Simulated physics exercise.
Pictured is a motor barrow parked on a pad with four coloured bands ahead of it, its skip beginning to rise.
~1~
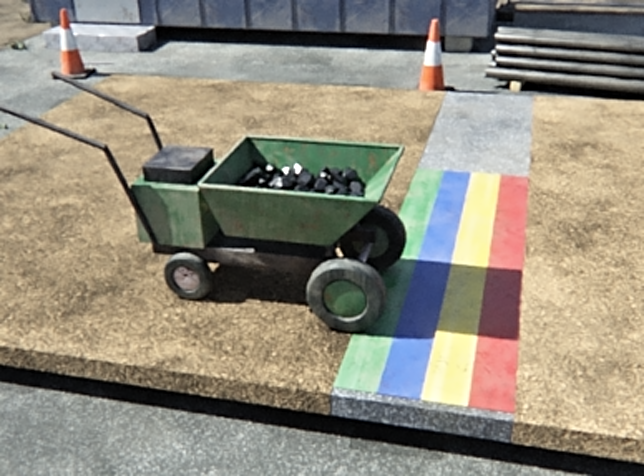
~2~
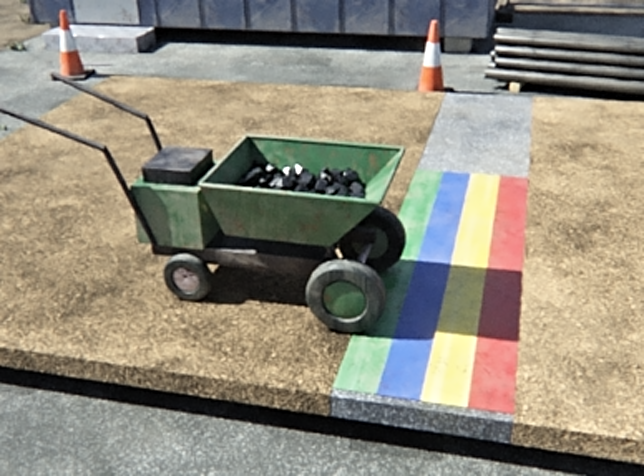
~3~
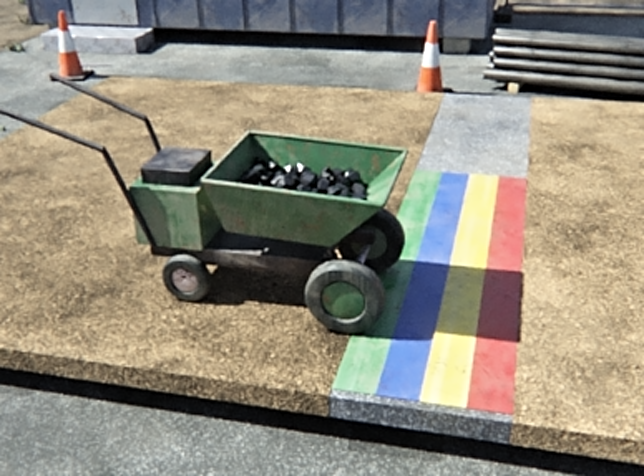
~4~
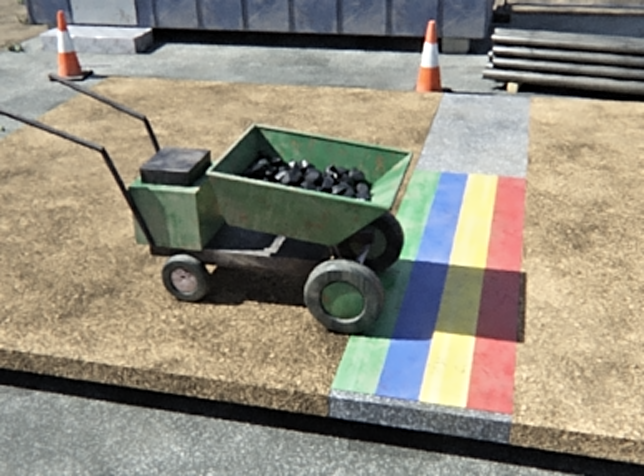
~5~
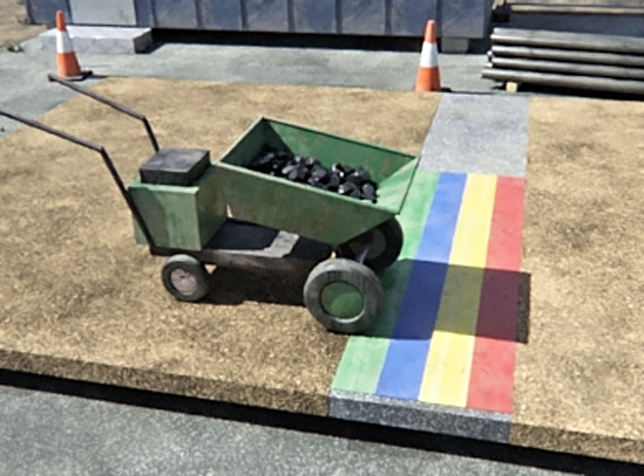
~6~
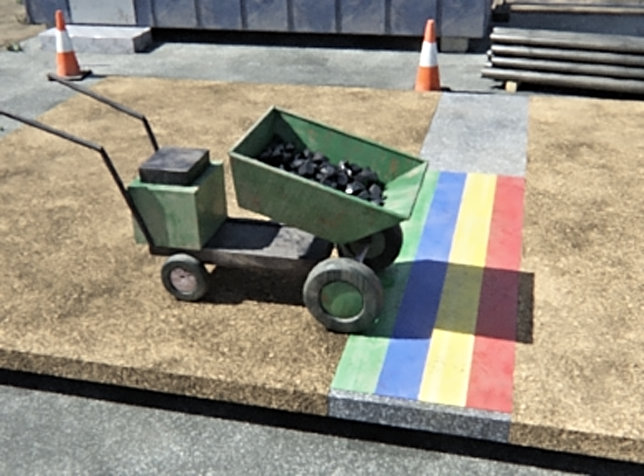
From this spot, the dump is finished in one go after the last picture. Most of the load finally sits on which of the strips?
It sits mostly on the red strip.
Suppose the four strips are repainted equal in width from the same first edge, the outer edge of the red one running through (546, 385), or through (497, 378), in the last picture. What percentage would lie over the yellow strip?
30 and 0 in a hundred.
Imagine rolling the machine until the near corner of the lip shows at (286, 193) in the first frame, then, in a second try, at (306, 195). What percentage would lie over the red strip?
Roughly 10 per cent first, then roughly 10 per cent.
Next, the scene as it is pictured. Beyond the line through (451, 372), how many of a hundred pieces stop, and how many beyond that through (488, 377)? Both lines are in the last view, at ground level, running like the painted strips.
Estimate, first then second: 80 %, 50 %.
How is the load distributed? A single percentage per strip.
In percent: Green strip 0, blue strip 0, yellow strip 10, red strip 40.
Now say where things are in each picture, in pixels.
The first picture shows lip of the skip near (379, 201), level; top of the load near (306, 181), lumps of coal; green strip near (366, 356); blue strip near (408, 361); yellow strip near (451, 367); red strip near (494, 373).
The second picture shows lip of the skip near (380, 203), level; top of the load near (283, 188).
The third picture shows lip of the skip near (383, 205), tipped barely; top of the load near (283, 185).
The fourth picture shows lip of the skip near (389, 208), tipped a little; top of the load near (287, 181).
The fifth picture shows lip of the skip near (398, 213), tipped a little; top of the load near (260, 178).
The sixth picture shows lip of the skip near (408, 219), tipped clearly; top of the load near (279, 171); green strip near (363, 357); blue strip near (405, 362); yellow strip near (448, 367); red strip near (491, 373).
Shortly afterwards, skip tipped steeply; the whole lot in the skip.
Next, skip tipped right over; the bulk in the skip; only a few over the yellow strip; near a quarter over the red strip; only a few off the paint.
Some moments later, skip tipped right over; near a quarter in the skip; a little over the yellow strip; near a third over the red strip; near a third off the paint.
In the end, skip tipped right over; near a quarter in the skip; none at all over the green strip; none at all over the blue strip; a little over the yellow strip; near a third over the red strip; near a third off the paint.
